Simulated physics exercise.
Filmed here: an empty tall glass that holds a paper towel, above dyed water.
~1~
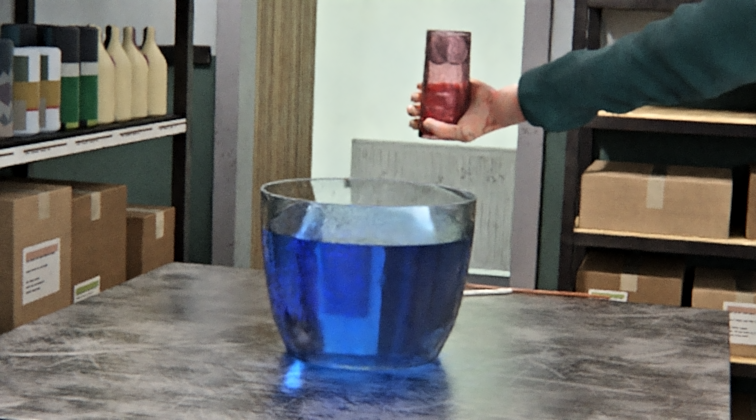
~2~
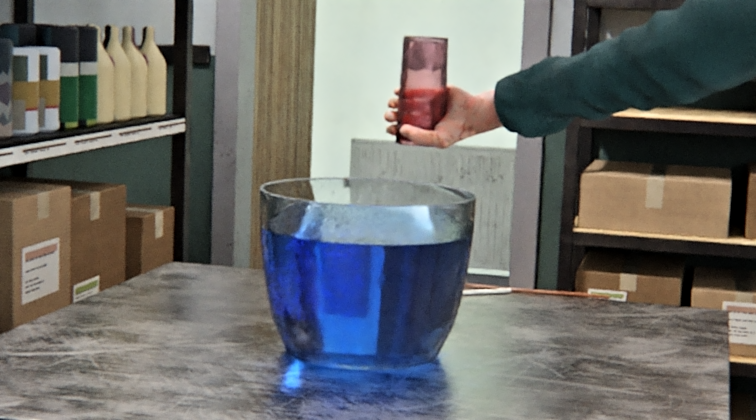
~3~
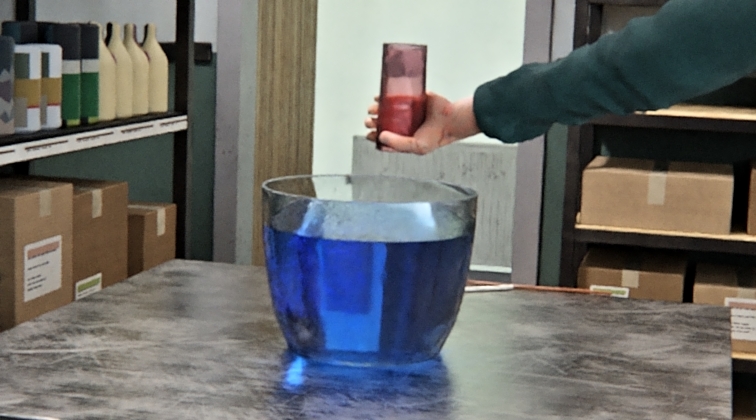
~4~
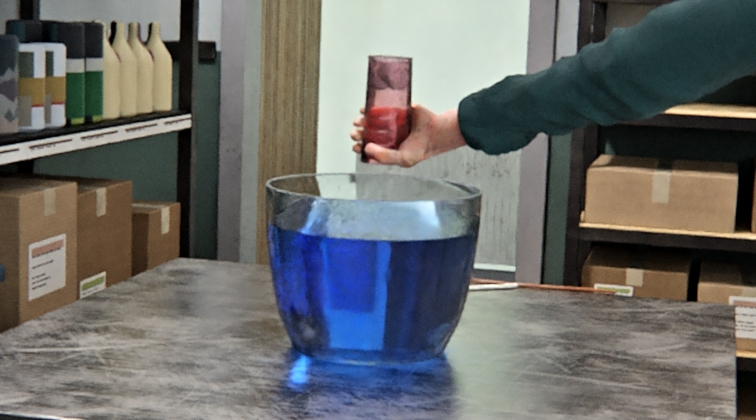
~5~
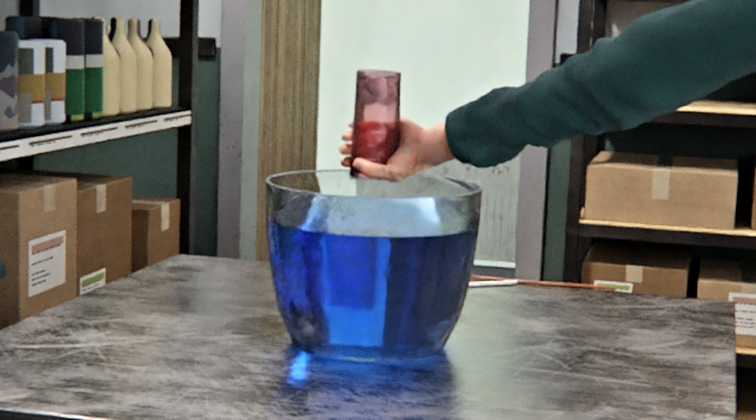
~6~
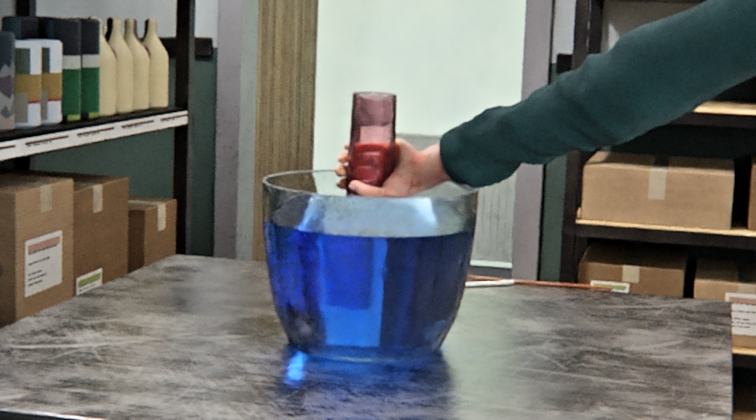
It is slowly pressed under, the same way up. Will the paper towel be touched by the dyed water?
No.
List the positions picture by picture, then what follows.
In the first picture, tall glass (446, 87) mouth down; above the basin.
In the second picture, tall glass (423, 93) mouth down; paper towel (425, 52); coming down.
In the third picture, tall glass (402, 100) mouth down; lower.
In the fourth picture, tall glass (388, 112) mouth down; paper towel (390, 72); lower still.
In the fifth picture, tall glass (376, 127) mouth down; close to the surface.
In the sixth picture, tall glass (372, 149) mouth down; paper towel (374, 109); just over the surface.
Next, the tall glass enters the dyed water.
After that, air is trapped inside and holds the level down.
Finally, the tall glass is under, still full of air, and the paper towel is dry.
